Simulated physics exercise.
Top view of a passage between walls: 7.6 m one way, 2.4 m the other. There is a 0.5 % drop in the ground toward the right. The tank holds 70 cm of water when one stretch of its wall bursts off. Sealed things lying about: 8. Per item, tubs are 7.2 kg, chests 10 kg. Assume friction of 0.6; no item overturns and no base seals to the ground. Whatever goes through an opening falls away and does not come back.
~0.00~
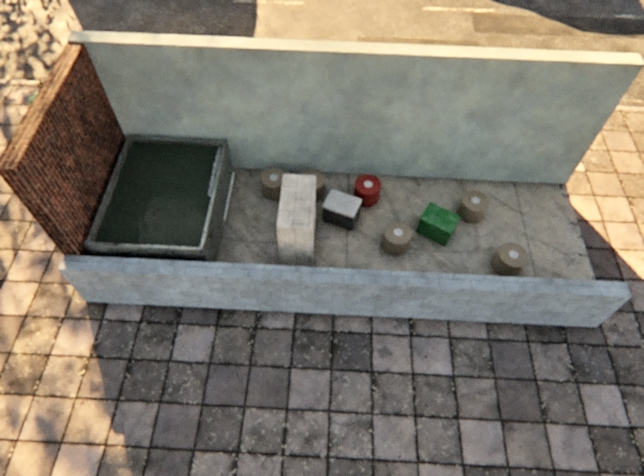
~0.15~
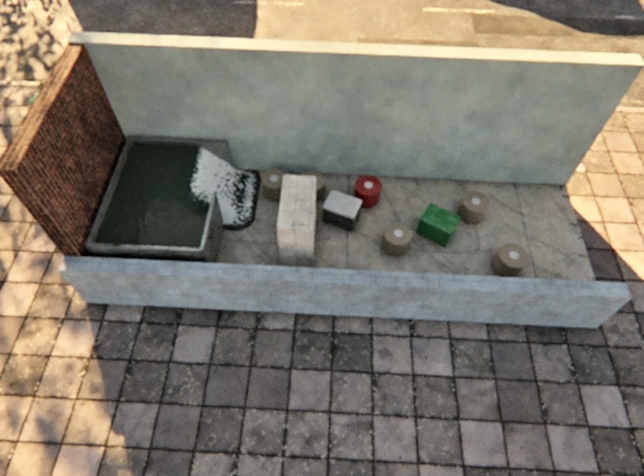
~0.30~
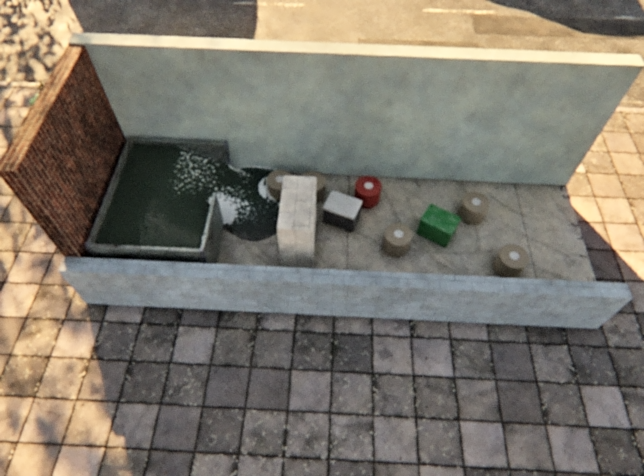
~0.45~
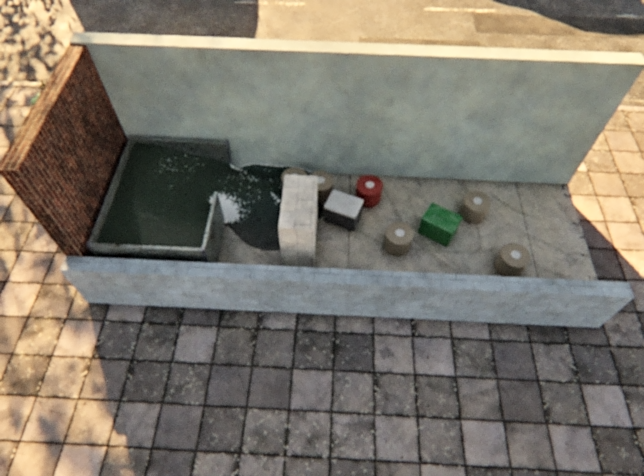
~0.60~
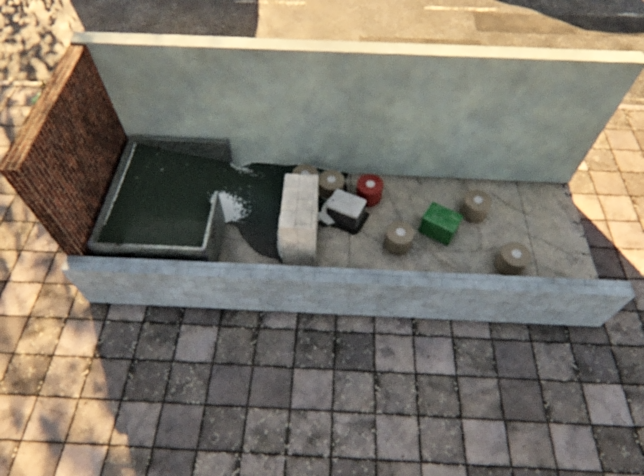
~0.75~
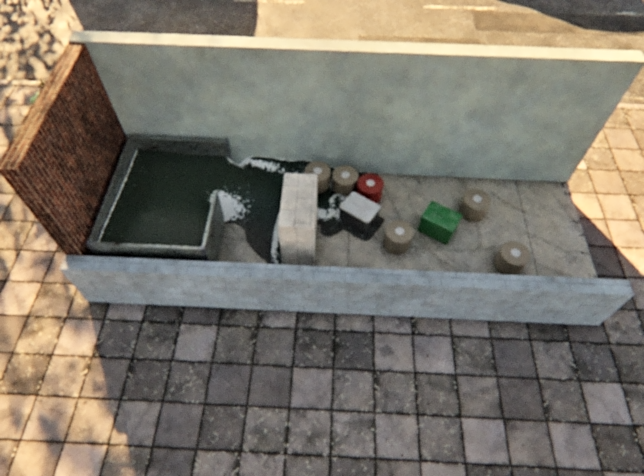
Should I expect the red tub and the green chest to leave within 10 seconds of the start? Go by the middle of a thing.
Red tub: Out; green chest: Out.
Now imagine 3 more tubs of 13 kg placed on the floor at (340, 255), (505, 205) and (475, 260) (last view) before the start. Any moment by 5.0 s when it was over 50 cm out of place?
The three, in turn, come out within it, beyond it and beyond it.
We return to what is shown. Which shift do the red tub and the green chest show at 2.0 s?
Shifts by then: Around 250 and 80 cm.
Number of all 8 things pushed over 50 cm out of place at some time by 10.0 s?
Answer: 8.
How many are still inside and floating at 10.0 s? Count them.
The count is 0.
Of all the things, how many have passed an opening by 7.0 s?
The number I get is 8.
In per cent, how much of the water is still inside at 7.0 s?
Around 48 % of the water.
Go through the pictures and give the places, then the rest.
The red tub at (368, 184) rests on the ground; the green chest at (441, 217) rests on the ground; 3.3 m2 under water; 0 of 8 have shifted, in the first picture.
The red tub at (368, 185) rests on the ground; the green chest at (441, 218), on the bottom; water covers 3.9 m2; 0 of 8 have shifted, in the second picture.
The red tub at (368, 186) rests on the ground; the green chest at (441, 219) rests on the ground; 4.6 m2 under water; 1 of 8 have shifted, in the third picture.
The red tub at (370, 185) rests on the ground; the green chest at (442, 218), on the bottom; water covers 5.3 m2; 2 of 8 have shifted, in the fourth picture.
The red tub at (370, 184), on the bottom; the green chest at (443, 217), on the bottom; water covers 5.8 m2; 2 of 8 have shifted, in the fifth picture.
The red tub at (370, 183) rests on the ground; the green chest at (442, 216), on the bottom; 6.4 m2 under water; 3 of 8 have shifted, in the sixth picture.
After 2.0 s the red tub is near (531, 184), 2.7 m from its start, afloat; the green chest is near (496, 239), 0.9 m from its start, aground; 0 of 8 are out; 4 afloat.
After 4.5 s the red tub has gone out; the green chest has gone out; 8 of 8 are out; 0 afloat.
After 7.0 s the red tub has gone out; the green chest has gone out; 8 of 8 are out; 0 afloat.
After 10.0 s the red tub has gone out; the green chest has gone out; 8 of 8 are out; 0 afloat.
